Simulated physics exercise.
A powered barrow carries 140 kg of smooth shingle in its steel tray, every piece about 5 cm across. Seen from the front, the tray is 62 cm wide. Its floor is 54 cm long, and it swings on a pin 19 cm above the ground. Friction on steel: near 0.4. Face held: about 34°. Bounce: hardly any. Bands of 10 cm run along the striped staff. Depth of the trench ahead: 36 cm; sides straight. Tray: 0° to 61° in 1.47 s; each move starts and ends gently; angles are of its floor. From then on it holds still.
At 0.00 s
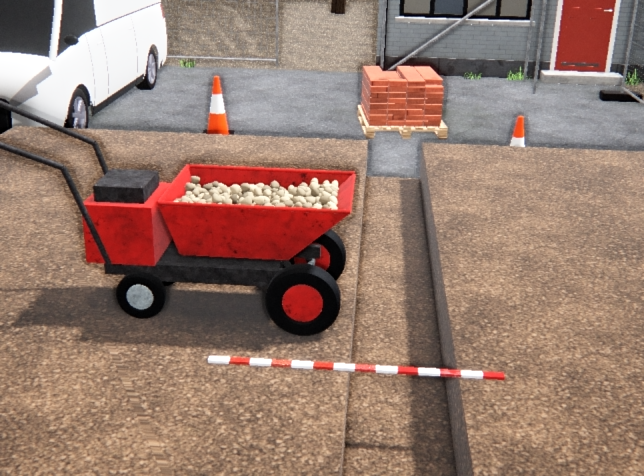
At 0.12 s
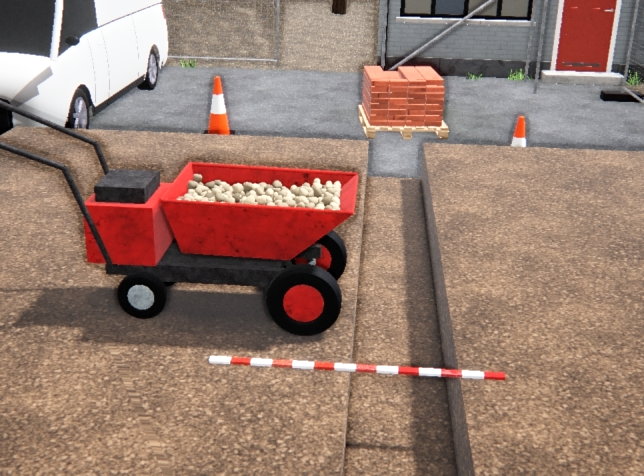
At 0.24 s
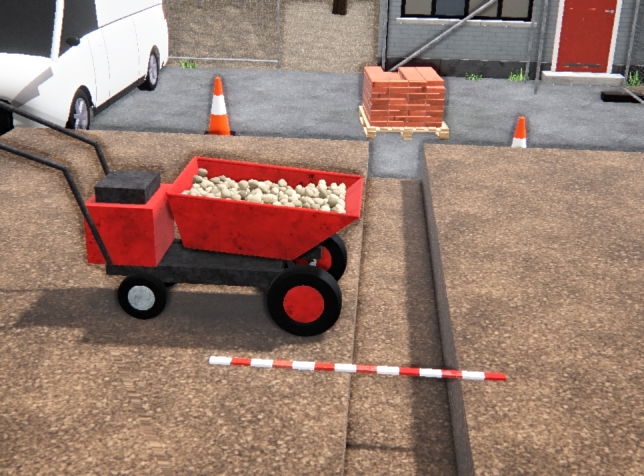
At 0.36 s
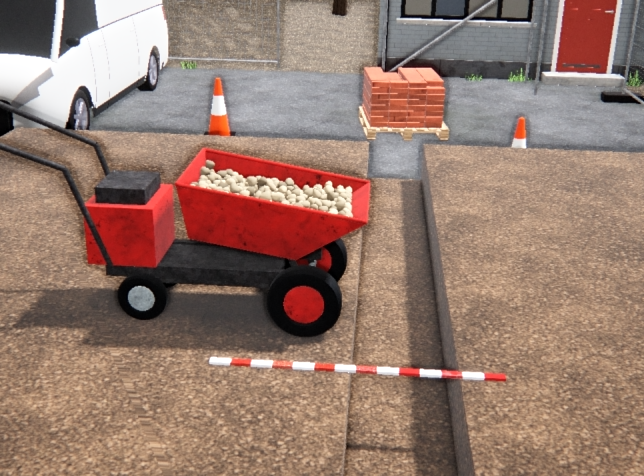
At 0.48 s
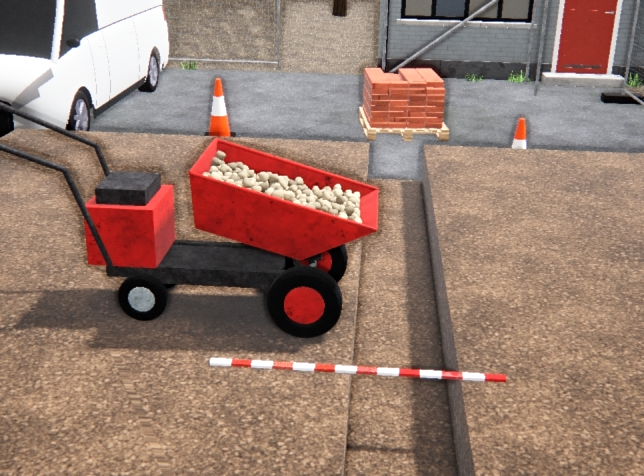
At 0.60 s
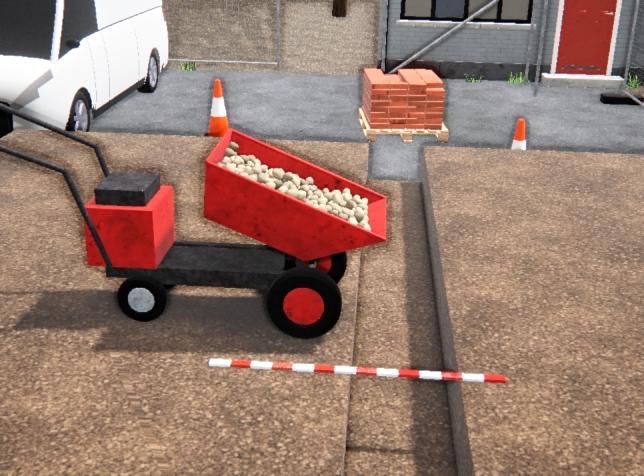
The clip shows a red powered barrow loaded with pale rounded stones standing still beside a trench with a striped staff across it, while its tray gradually tilts forward, the rear rising and the front lip lowering toward the right.
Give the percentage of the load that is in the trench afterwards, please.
Near 58 per cent of the load.
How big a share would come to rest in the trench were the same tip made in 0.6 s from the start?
About 45%.
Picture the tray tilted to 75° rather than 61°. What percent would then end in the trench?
Expect roughly 65 per cent.
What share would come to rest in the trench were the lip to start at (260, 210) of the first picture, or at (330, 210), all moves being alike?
About 95 per cent first, then about 85 per cent.
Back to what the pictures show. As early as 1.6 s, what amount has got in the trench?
Roughly 25 percent of the load.
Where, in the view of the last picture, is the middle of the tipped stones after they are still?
Roughly at pixel (441, 360).
After 1.1 s the floor is at 51°; 100 % in the tray; the foremost stones are at (407, 256).
After 1.6 s the floor is at 61°; 57 % in the tray, 25 % in the trench, 17 % past the trench; the foremost stones are at (507, 317).
After 1.9 s the floor is at 61°; 23 % in the tray, 38 % in the trench, 40 % past the trench; the foremost stones are at (603, 341).
After 3.9 s the floor is at 61°; 0 % in the tray, 58 % in the trench, 42 % past the trench; the foremost stones are past the picture's edge.
